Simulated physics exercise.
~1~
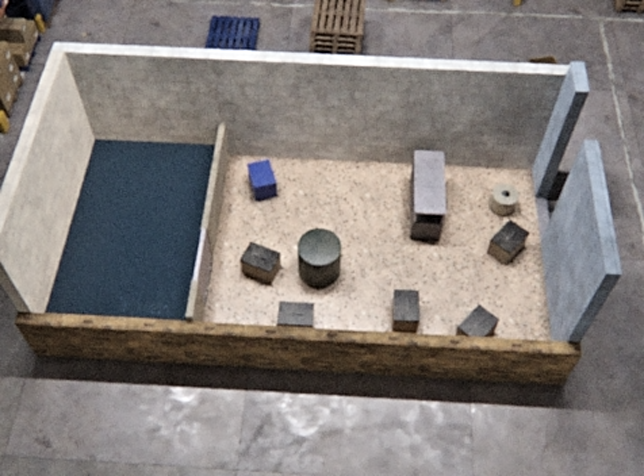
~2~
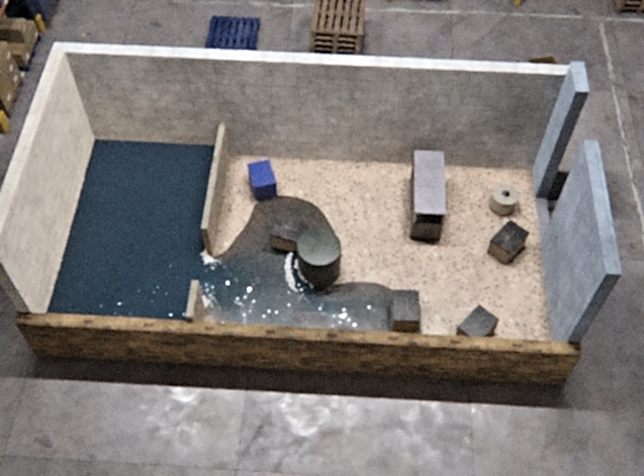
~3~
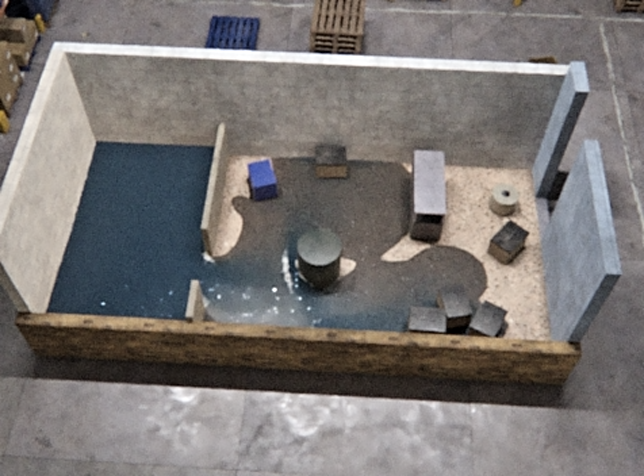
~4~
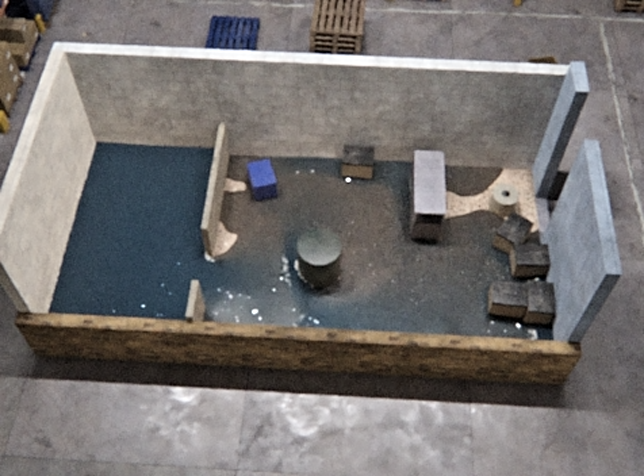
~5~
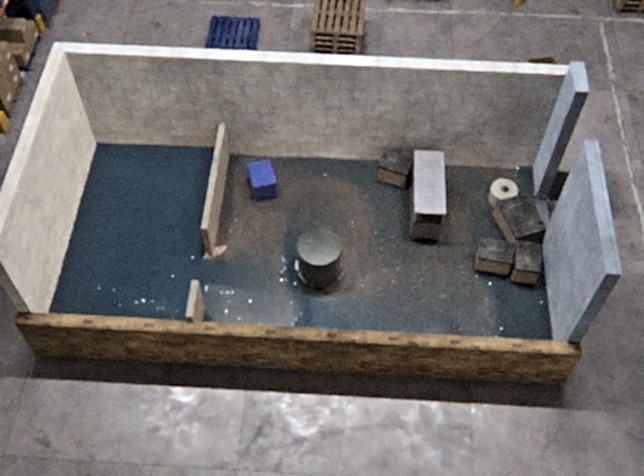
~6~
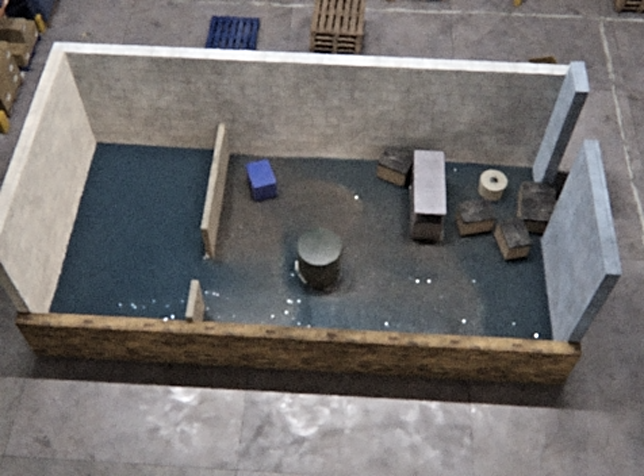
In a walled enclosure of two adjoining rooms, dark water pours from the left room through a gap in the partition and spreads across the speckled floor, carrying several dark chests rightward until they cluster near the right wall, while the blue chest stays in place.
